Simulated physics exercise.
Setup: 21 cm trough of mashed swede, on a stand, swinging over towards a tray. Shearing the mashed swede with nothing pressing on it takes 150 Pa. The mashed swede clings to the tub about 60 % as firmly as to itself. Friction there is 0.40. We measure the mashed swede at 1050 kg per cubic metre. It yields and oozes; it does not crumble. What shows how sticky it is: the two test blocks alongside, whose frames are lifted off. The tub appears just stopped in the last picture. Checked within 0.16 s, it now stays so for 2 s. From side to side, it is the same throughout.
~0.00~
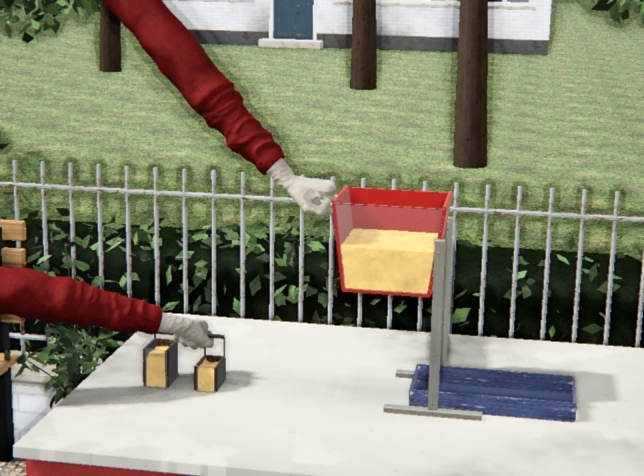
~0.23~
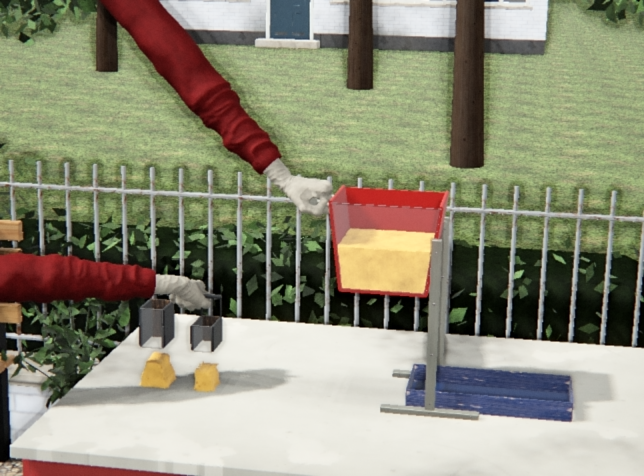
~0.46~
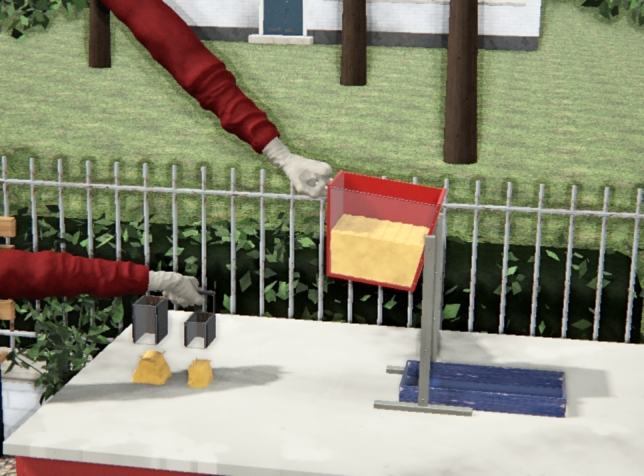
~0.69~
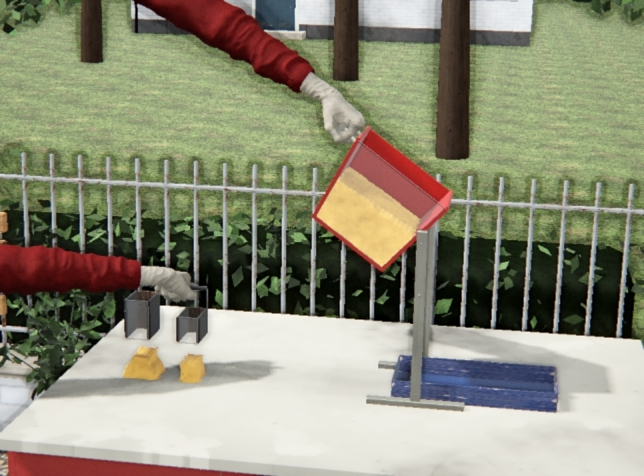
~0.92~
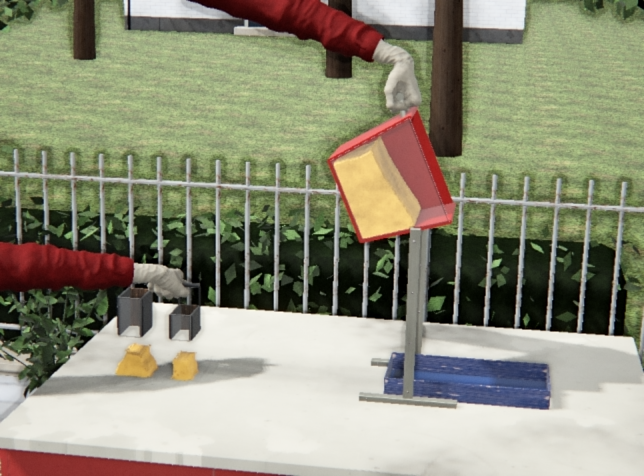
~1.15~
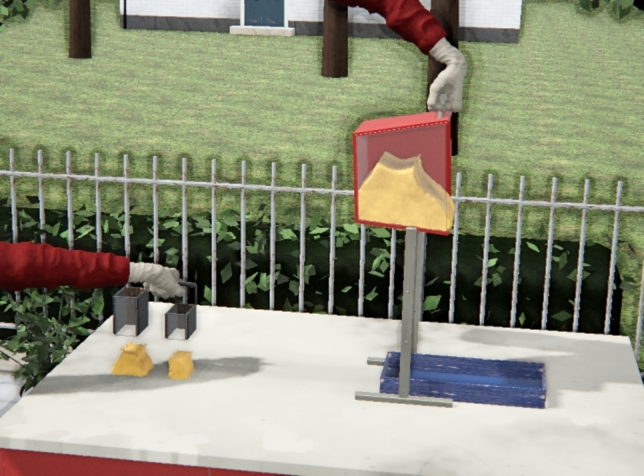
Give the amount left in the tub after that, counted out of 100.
52 %.
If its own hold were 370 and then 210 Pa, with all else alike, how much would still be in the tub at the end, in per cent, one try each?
Try one gives 100 per cent, try two gives 65 per cent.
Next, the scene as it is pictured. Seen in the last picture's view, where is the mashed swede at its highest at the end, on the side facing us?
Around (383, 198).
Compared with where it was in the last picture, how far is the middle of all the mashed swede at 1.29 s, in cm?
I'd estimate roughly 5 centimetres.
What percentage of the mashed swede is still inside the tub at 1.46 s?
Around 60 per cent.
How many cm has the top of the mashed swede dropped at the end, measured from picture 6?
8 cm or so.
By 1.29 s, the tub is at 87 degrees and holds 83 %.
By 1.46 s, the tub is at 87 degrees and holds 61 %.
By 1.63 s, the tub is at 87 degrees and holds 56 %.
By 1.80 s, the tub is at 87 degrees and holds 54 %.
By 3.15 s, at the end, the tub is at 87 degrees and holds 52 %.
